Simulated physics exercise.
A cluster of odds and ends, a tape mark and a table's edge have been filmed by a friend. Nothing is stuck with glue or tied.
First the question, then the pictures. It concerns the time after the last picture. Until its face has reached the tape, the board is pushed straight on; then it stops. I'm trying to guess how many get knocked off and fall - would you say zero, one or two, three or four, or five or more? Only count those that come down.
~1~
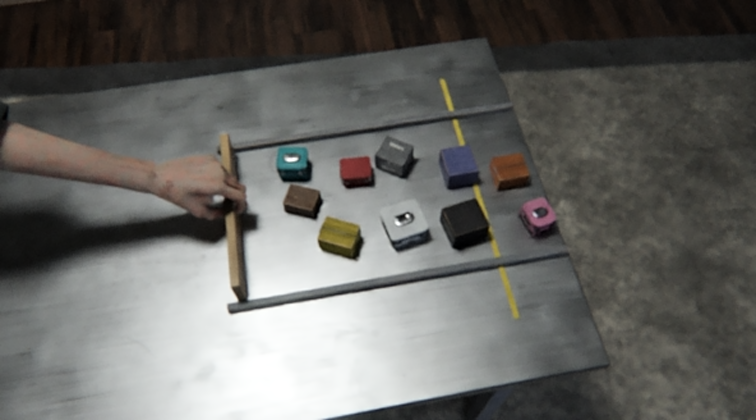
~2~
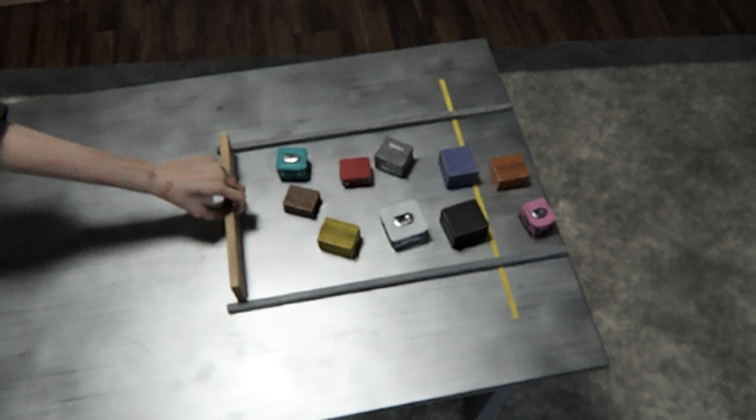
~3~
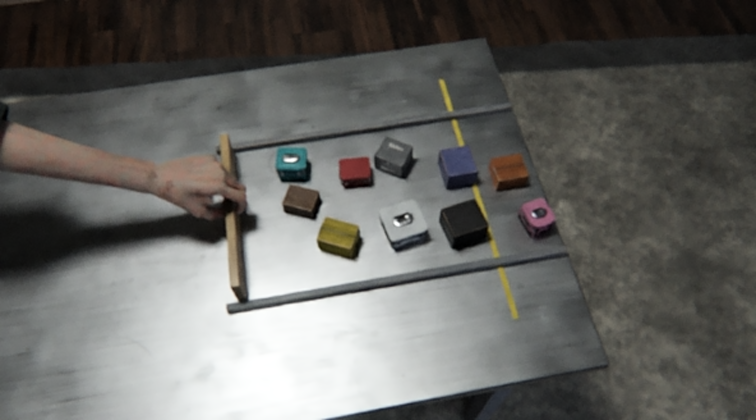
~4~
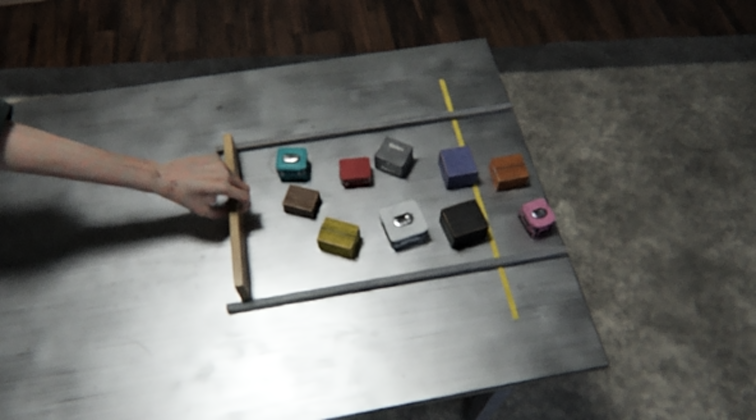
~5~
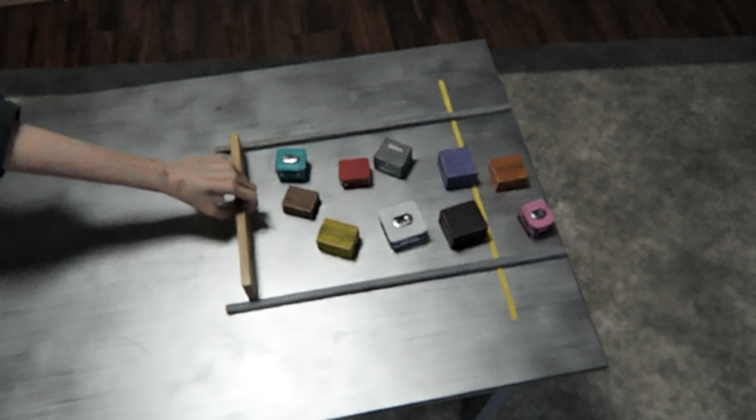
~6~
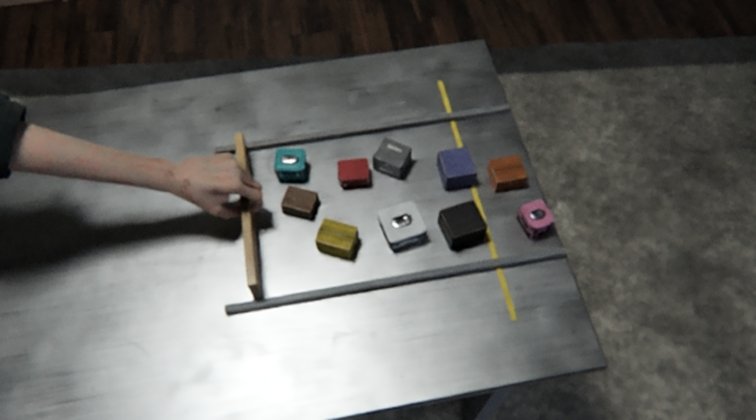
I would say three or four.
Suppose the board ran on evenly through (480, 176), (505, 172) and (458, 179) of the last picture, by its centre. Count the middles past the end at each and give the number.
Per position: 3 / 7 / 3.
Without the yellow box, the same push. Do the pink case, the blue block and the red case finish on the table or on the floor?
Pink case - gone; blue block - safe; red case - safe.
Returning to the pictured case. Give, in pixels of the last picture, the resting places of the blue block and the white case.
They finish at roughly (523, 168) and (535, 204) respectively.
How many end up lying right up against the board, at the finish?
At rest, 3 are in contact.
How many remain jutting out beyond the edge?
I get 2.
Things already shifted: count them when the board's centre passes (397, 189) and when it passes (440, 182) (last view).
Counts: 8 and 10.
A little later, none off yet; pink case at rest near (535, 219); orange box at rest near (507, 173); blue block at rest near (456, 168).
Next, none off yet; pink case at rest near (535, 219); orange box at rest near (507, 173); blue block at rest near (458, 169).
Later still, one off so far; pink case on its side near (571, 236); orange box shifted about its own width near (535, 184); blue block shifted about its own width near (501, 168).
When it is over, the number that fall off is three or four; down, black block, orange box and pink case.
